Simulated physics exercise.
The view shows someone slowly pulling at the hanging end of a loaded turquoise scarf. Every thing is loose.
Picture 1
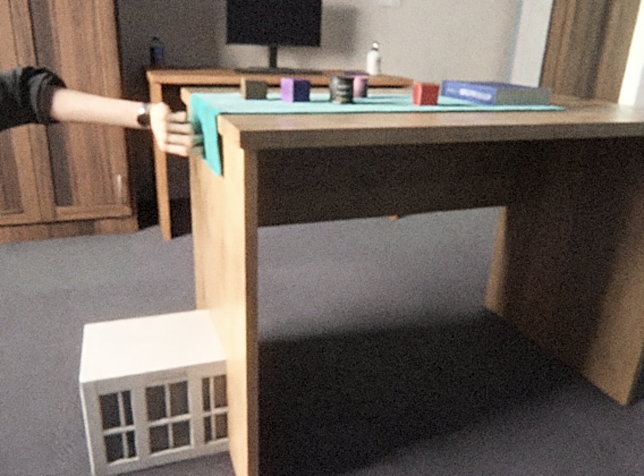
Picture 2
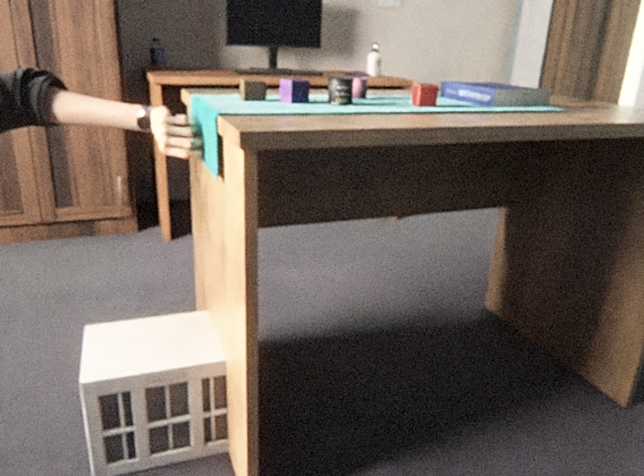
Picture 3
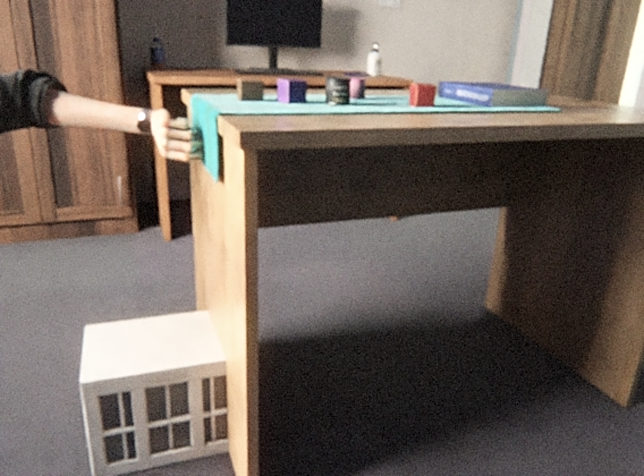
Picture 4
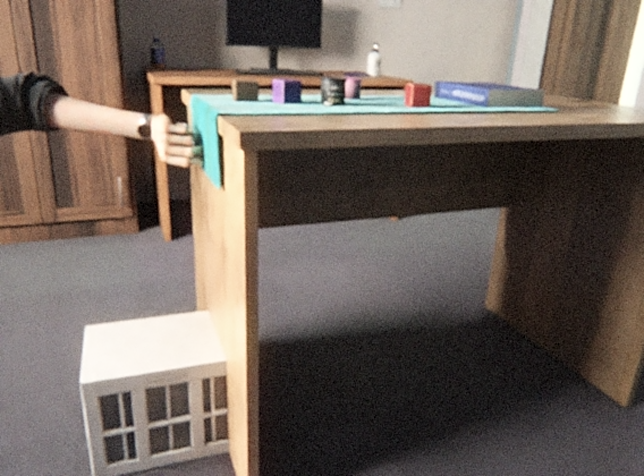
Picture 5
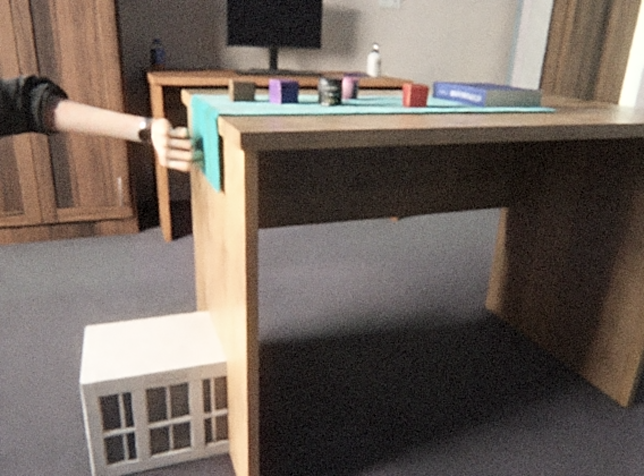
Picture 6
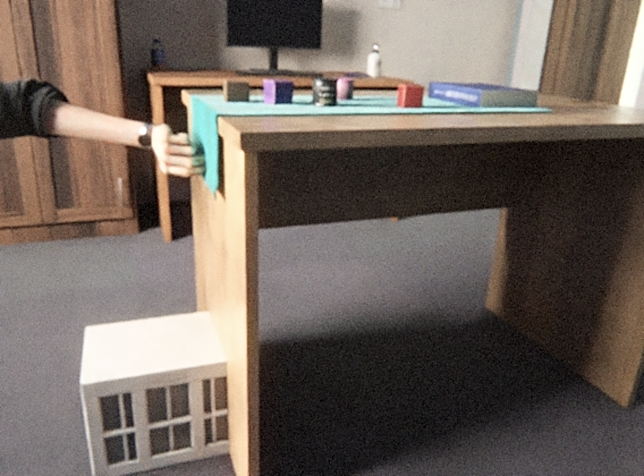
A turquoise scarf slides slowly left over the table edge as a hand pulls its hanging end downward, carrying small cubes, two pots and a blue box along with it, above a white crate on the floor.
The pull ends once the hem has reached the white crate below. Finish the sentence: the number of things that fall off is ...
... four.
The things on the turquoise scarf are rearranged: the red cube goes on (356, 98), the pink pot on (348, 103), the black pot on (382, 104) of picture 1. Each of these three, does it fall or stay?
Looks like the red cube ends up down, the pink pot ends up down, and the black pot ends up down.
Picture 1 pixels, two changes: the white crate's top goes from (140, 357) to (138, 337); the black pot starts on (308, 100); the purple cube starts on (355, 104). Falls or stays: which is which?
Result: Black pot gone, purple cube gone.
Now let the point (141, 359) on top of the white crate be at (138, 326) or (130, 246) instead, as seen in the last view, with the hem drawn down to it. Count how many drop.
Then 3 and 1.
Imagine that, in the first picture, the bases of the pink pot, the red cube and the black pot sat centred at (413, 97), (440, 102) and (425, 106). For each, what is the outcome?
Start with the pink pot, which is kept; next the red cube, which is kept; last the black pot, which is kept.
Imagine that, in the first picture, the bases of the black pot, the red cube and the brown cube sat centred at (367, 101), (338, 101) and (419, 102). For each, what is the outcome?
Black pot dropped, red cube dropped, brown cube kept.
A little later, hem near (205, 236); brown cube gone.
Next, hem near (205, 296); brown cube, purple cube and black pot gone.
Later still, hem on the crate; brown cube, purple cube, black pot and pink pot gone.
When it is over, hem on the crate; brown cube, purple cube, black pot and pink pot gone. It carries off four.
